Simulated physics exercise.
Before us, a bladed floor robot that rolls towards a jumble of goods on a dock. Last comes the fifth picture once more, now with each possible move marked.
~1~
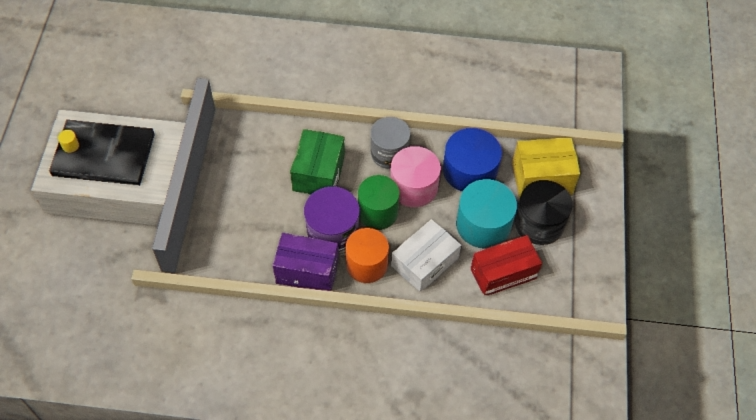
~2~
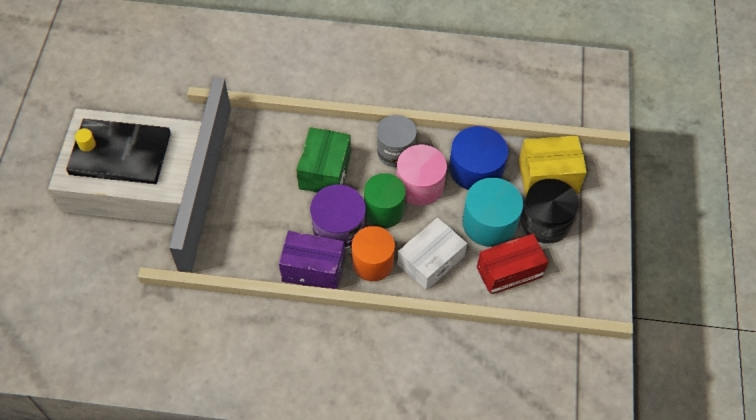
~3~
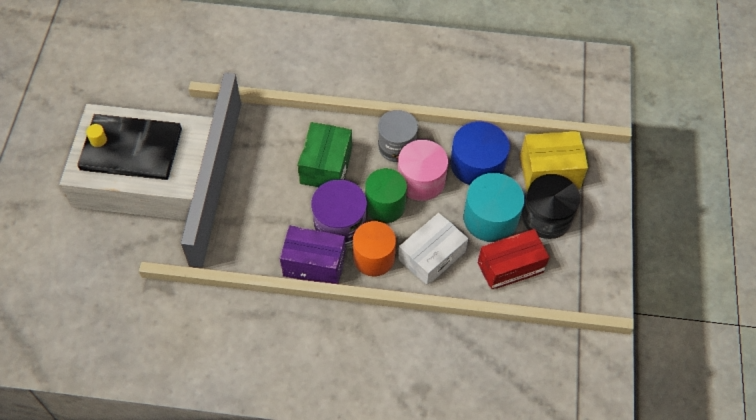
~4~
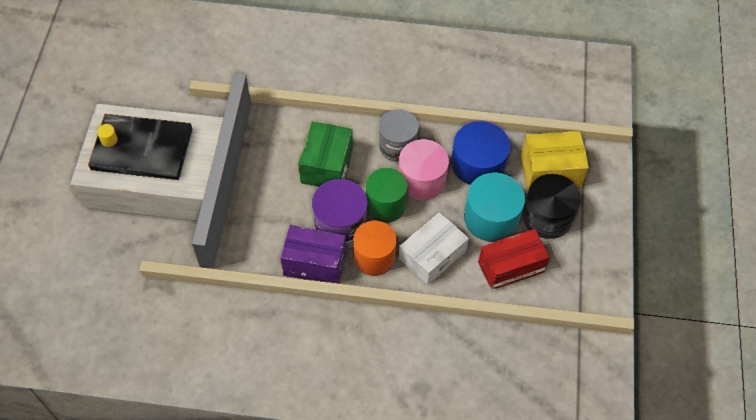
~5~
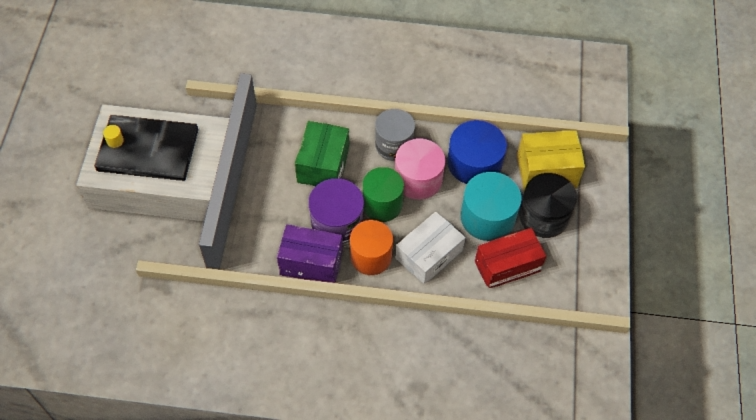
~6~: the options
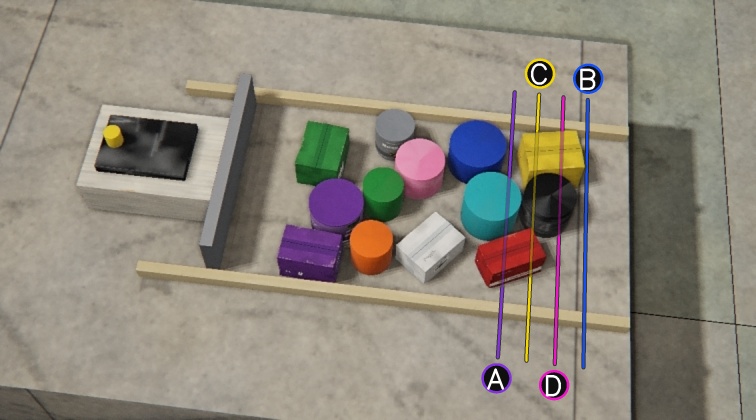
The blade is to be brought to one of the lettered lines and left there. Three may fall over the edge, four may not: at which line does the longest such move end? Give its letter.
No farther than A.
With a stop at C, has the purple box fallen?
By then, no.
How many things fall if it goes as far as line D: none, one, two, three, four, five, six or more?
By then, six or more.
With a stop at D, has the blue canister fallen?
Yes.
On the marked copy, A at (507, 214); B at (586, 223); C at (533, 217); D at (559, 220).
Following A. Soon after the start, robot (254, 158); purple box (352, 258); grey pail (404, 134).
Later, robot (354, 169); black canister (605, 210); red box (592, 257).
In the end, robot (433, 178); black canister over the edge; yellow box over the edge; three fallen.
As for the rest, B drops nine; C drops five; D drops nine.
